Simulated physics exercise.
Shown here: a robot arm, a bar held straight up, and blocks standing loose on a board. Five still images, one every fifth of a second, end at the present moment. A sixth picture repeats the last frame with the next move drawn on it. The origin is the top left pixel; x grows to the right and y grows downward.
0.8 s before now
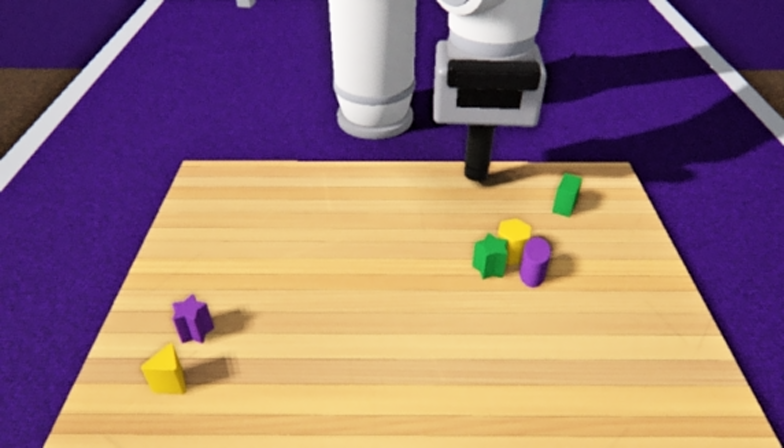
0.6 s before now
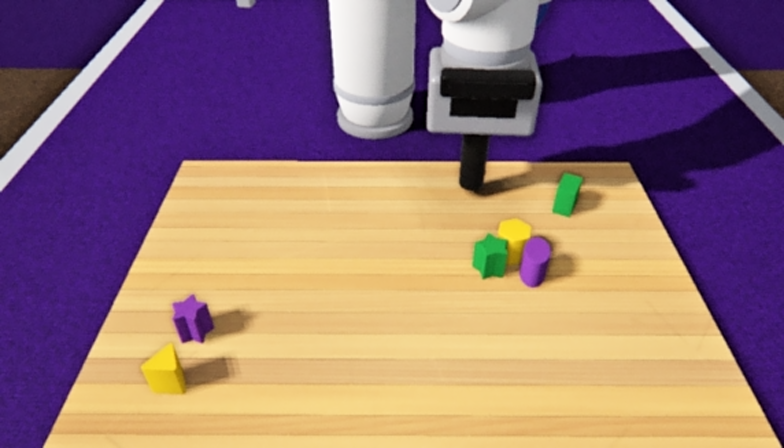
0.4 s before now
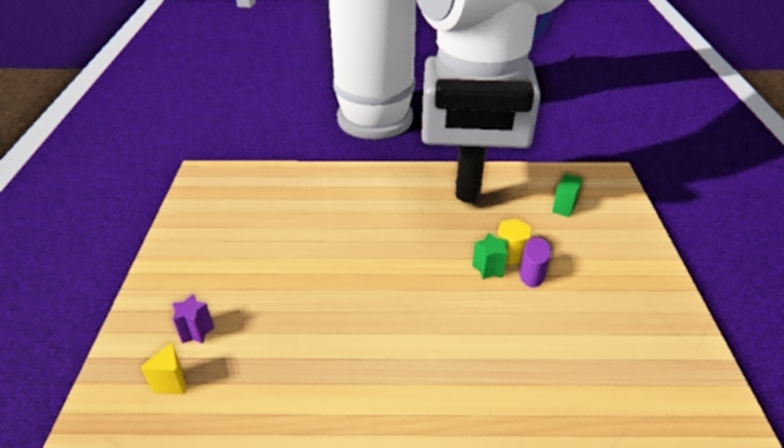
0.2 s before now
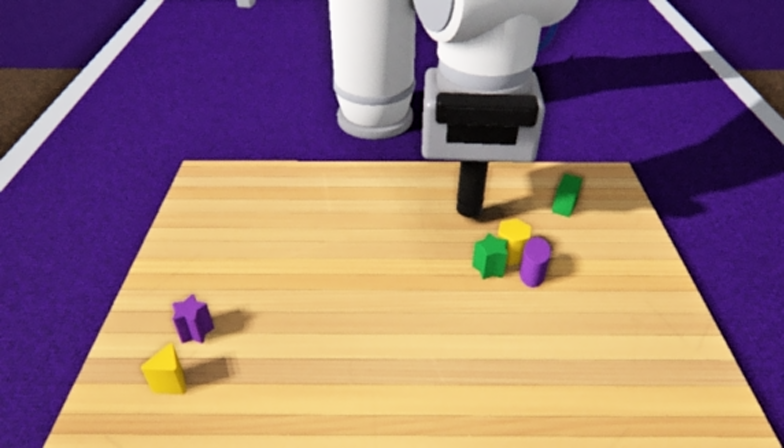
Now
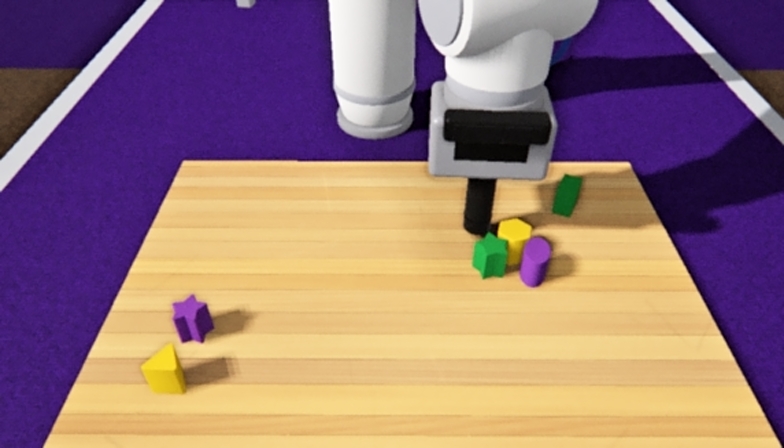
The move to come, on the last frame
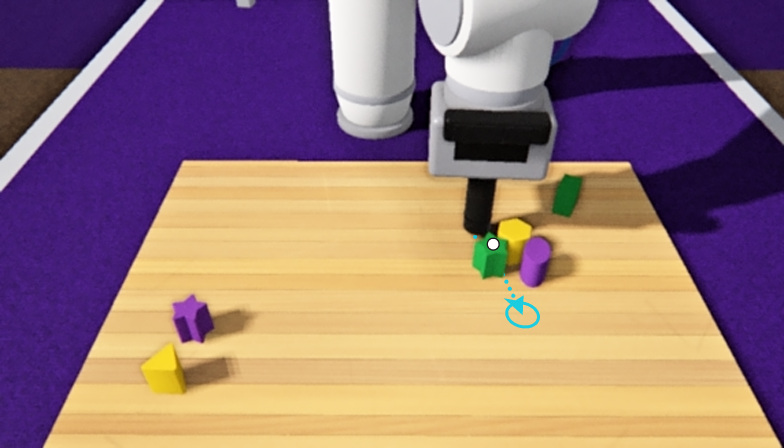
A robot arm lowers its black bar toward the green star and yellow hexagon blocks.
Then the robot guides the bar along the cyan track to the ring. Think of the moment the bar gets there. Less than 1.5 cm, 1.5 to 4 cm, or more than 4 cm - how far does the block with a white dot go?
That block covers upwards of 4 cm.
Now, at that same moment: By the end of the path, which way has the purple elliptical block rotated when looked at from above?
Its spin: Clockwise.
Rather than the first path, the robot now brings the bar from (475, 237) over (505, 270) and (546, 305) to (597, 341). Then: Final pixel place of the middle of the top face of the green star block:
The top centre is at (507, 274).
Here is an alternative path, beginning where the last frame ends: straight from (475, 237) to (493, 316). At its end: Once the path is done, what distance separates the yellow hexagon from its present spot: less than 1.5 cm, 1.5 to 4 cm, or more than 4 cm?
The shift is below 1.5 cm.
Path on the board, from (475, 237) by way of (502, 272) to (523, 315); the dot is on the green star block.
What follows on the original path. One third of the way, bar at (495, 250); green star block at (499, 258), turned 15° clockwise; yellow hexagon at (528, 234), turned 20° anticlockwise; purple elliptical block at (545, 252), turned 30° clockwise.
Two thirds of the way, bar at (510, 277); green star block at (499, 278), turned 80° clockwise; yellow hexagon at (530, 234), turned 25° anticlockwise; purple elliptical block at (547, 253), turned 35° clockwise.
At the end, bar at (525, 305); green star block at (498, 291), turned 125° clockwise; yellow hexagon at (530, 234), turned 25° anticlockwise; purple elliptical block at (547, 253), turned 35° clockwise.
